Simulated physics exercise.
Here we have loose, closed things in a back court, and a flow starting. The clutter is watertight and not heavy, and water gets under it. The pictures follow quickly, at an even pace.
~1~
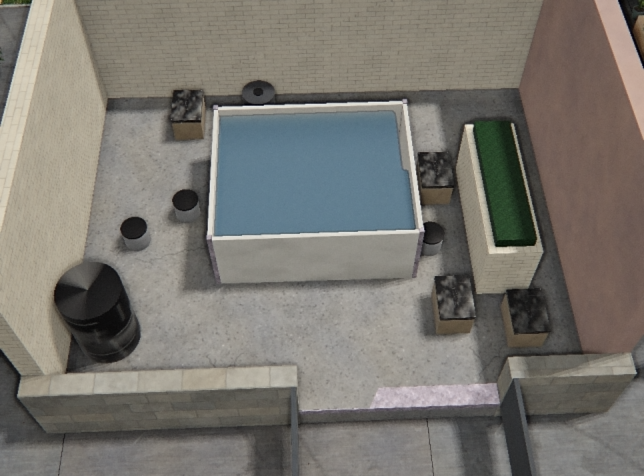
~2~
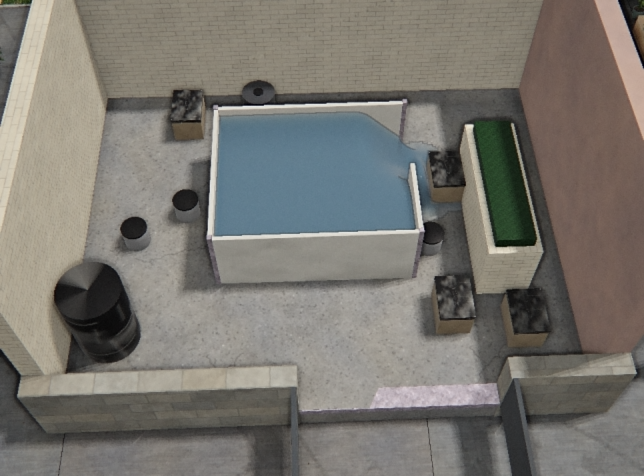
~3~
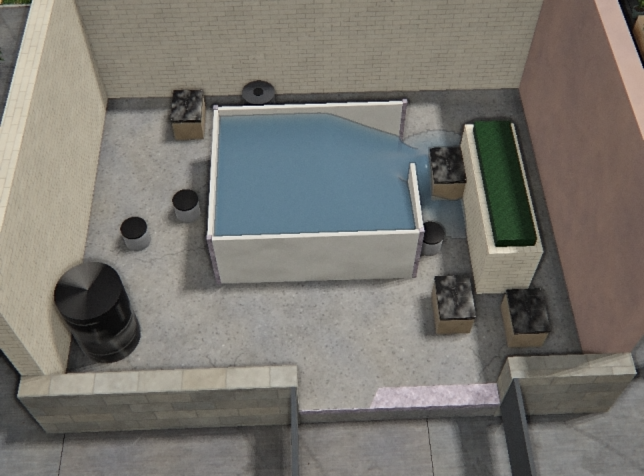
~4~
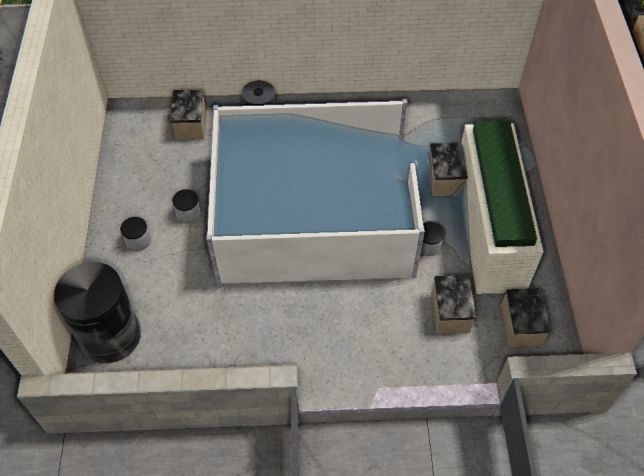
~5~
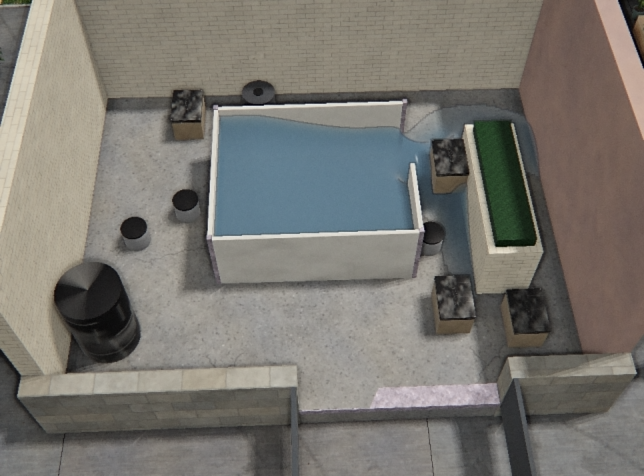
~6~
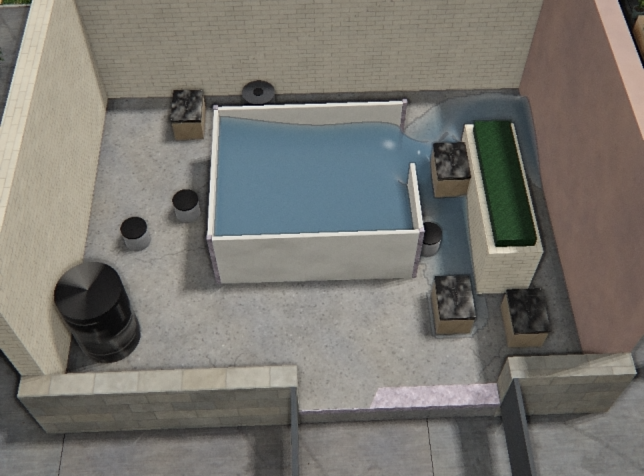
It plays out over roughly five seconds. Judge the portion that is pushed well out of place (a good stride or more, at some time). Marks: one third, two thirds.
Share: Two thirds or more.
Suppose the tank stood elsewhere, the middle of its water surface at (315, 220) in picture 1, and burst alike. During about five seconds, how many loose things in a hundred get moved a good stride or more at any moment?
Close to 90 %.
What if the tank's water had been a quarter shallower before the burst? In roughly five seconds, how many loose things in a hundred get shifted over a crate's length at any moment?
Some 70 per cent.
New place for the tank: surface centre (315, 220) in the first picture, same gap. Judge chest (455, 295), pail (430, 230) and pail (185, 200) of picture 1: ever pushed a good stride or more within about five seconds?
In turn: Yes, yes, never so far.
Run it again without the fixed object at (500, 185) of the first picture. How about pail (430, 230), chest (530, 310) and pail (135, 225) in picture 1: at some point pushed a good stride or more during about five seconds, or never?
In that order: No, swept aside, no.
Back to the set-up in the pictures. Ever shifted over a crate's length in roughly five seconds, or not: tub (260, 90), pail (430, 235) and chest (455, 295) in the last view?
As listed: Pushed that far, swept aside, shifted that much.
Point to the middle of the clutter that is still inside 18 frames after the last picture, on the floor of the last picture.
Around (210, 184).
A moment on, 1 of 10 are well off their spots; 2 afloat.
Next, 3 of 10 are well off their spots; 0 afloat.
Later, 7 of 10 are well off their spots; 2 afloat.
In the end, 7 of 10 are well off their spots, and 7 have been at some point; 4 afloat.
